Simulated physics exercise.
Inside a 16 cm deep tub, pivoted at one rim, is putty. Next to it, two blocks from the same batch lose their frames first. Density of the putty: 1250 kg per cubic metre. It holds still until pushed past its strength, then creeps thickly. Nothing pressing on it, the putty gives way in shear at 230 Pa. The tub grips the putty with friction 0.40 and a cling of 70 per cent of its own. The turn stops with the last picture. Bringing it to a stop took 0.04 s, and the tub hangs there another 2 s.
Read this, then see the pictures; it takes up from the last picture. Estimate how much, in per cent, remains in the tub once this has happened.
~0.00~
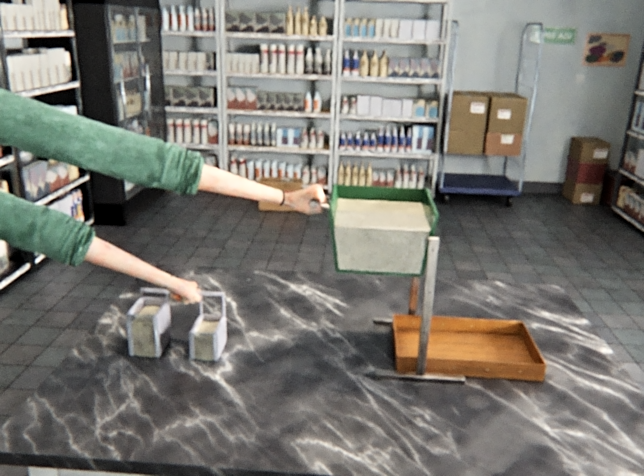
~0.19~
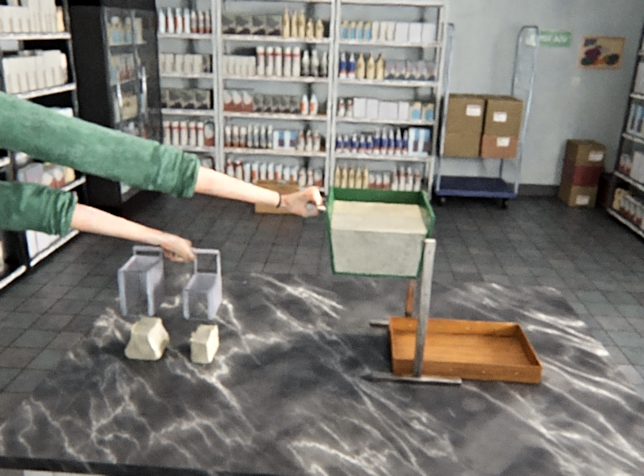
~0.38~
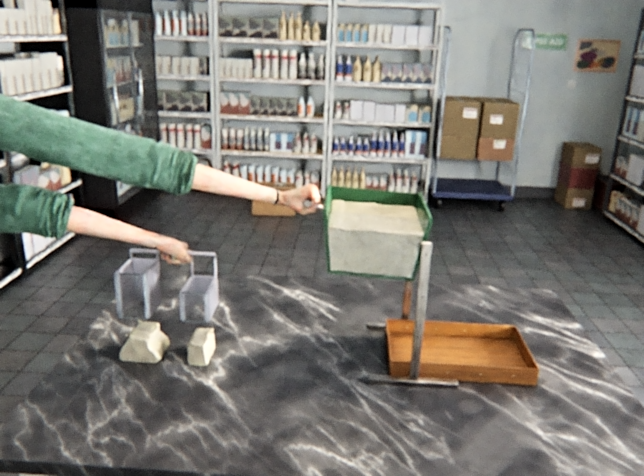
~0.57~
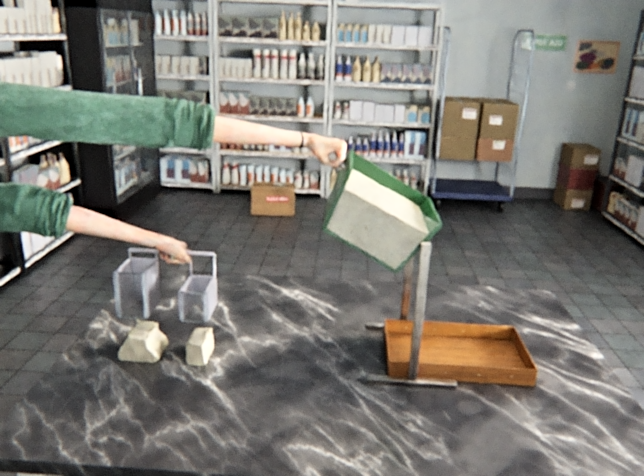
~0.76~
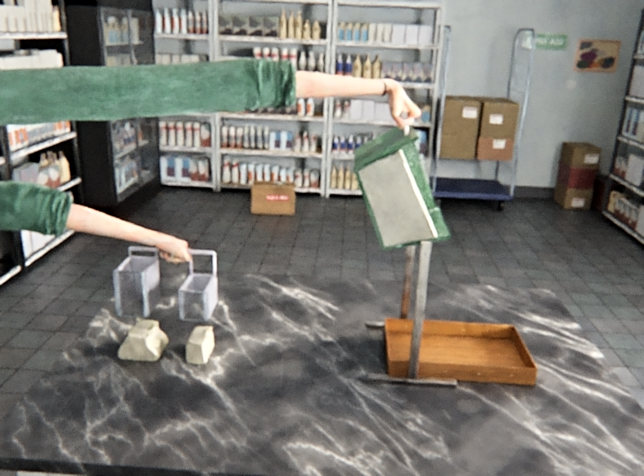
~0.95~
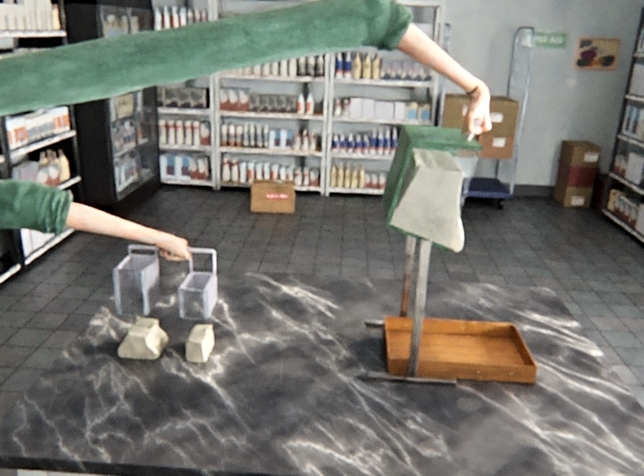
I would say about 0 per cent remains in the tub.
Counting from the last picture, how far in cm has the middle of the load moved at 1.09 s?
Shift: Some 13 cm.
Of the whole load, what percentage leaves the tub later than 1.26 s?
14 %.
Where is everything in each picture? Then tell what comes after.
In the first frame, handle-side rim at (332, 210), tilt 0 degrees; crest of the putty at (336, 225); block heights 11 cm, 7.1 cm (left to right).
In the second frame, handle-side rim at (329, 213), tilt 0 degrees; crest of the putty at (332, 227); block heights 8.6 cm, 6.9 cm (left to right).
In the third frame, handle-side rim at (327, 211), tilt 3 degrees; crest of the putty at (337, 227); block heights 7.8 cm, 6.9 cm (left to right).
In the fourth frame, handle-side rim at (352, 171), tilt 29 degrees; crest of the putty at (345, 190); block heights 7.8 cm, 6.9 cm (left to right).
In the fifth frame, handle-side rim at (418, 140), tilt 67 degrees; crest of the putty at (402, 153); block heights 7.8 cm, 6.9 cm (left to right).
In the sixth frame, handle-side rim at (481, 151), tilt 101 degrees; crest of the putty at (424, 167); block heights 7.8 cm, 6.9 cm (left to right).
After 1.09 s, the tub is at 101 degrees and holds 35 %.
After 1.26 s, the tub is at 101 degrees and holds 14 %.
After 1.43 s, the tub is at 101 degrees and holds 0 %.
After 1.60 s, the tub is at 101 degrees and holds 0 %.
After 2.95 s, the tub is at 101 degrees and holds 0 %.
